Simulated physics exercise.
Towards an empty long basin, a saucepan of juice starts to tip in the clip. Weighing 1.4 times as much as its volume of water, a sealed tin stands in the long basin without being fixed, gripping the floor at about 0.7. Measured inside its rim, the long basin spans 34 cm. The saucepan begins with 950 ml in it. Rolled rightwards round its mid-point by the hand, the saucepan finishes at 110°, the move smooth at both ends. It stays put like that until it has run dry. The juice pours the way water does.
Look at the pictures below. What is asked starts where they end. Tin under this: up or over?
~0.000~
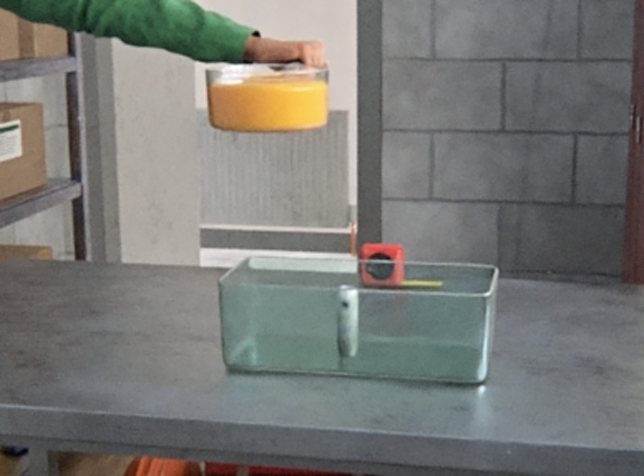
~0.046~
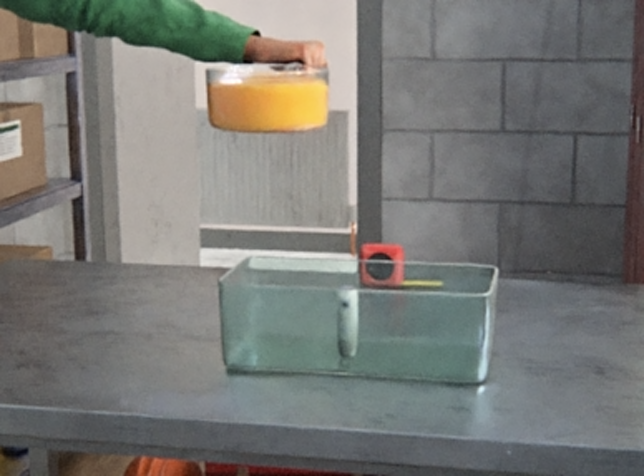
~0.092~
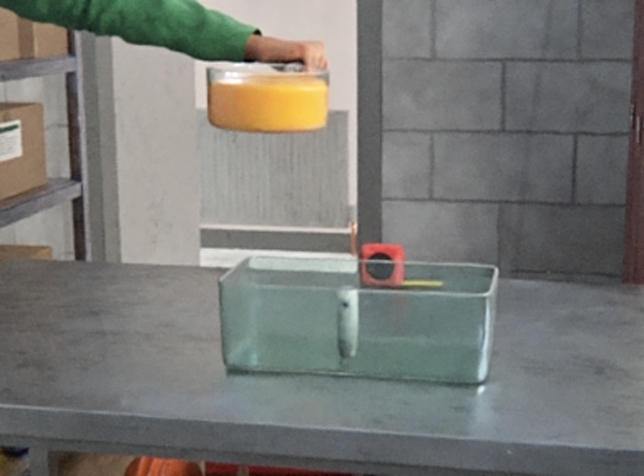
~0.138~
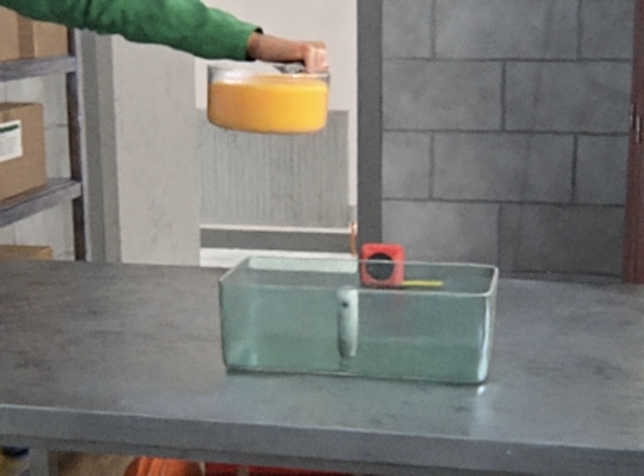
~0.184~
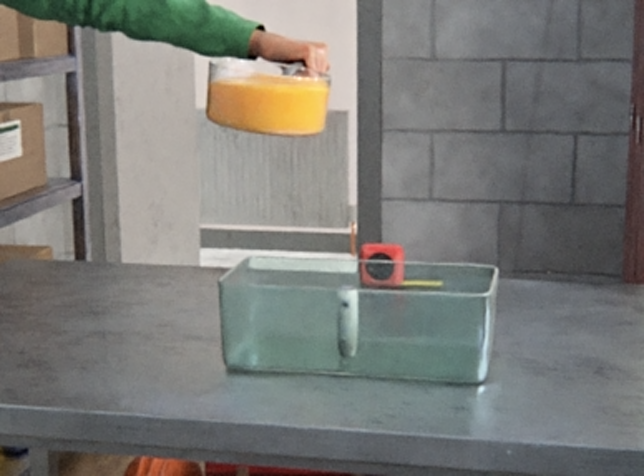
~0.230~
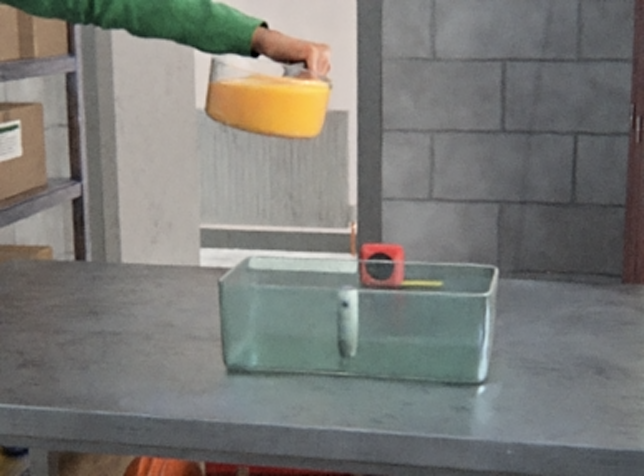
It comes down.
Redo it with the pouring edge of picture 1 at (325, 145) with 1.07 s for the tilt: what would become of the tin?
Then the tin remains standing.
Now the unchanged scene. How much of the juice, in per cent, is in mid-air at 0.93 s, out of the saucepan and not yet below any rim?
About 16 percent.
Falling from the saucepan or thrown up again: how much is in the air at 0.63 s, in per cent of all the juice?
Roughly 44 percent.
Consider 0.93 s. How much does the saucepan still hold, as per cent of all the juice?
7 per cent or so.
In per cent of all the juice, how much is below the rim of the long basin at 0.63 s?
7 %, give or take.
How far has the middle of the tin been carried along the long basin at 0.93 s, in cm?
Around 0 centimetres.
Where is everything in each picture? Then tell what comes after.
In the first frame, tilt 0°; pouring edge (327, 71); surface from (213, 82) to (326, 82); the long basin's rim runs from (233, 271) to (494, 282); the tin's top is at (347, 291).
In the second frame, tilt 1°; pouring edge (327, 71); surface from (213, 81) to (326, 82).
In the third frame, tilt 2°; pouring edge (328, 73); surface from (213, 81) to (326, 83).
In the fourth frame, tilt 4°; pouring edge (328, 76); surface from (213, 80) to (327, 84).
In the fifth frame, tilt 8°; pouring edge (330, 79); surface from (214, 81) to (328, 85).
In the sixth frame, tilt 12°; pouring edge (331, 84); surface from (214, 81) to (330, 85).
Then, 0.63 s in, the tilt is 70° and 49 per cent is still to pour; the tin stands where it began.
Then, 0.93 s in, the tilt is 105° and 7 per cent is still to pour; the tin leans 4°.
Then, 1.24 s in, the tilt is 110° and 0 per cent is still to pour; the tin lies on its side.
Then, 1.57 s in, the tilt is 110° and 0 per cent is still to pour; the tin lies on its side.
Finally, the tin lies on its side.
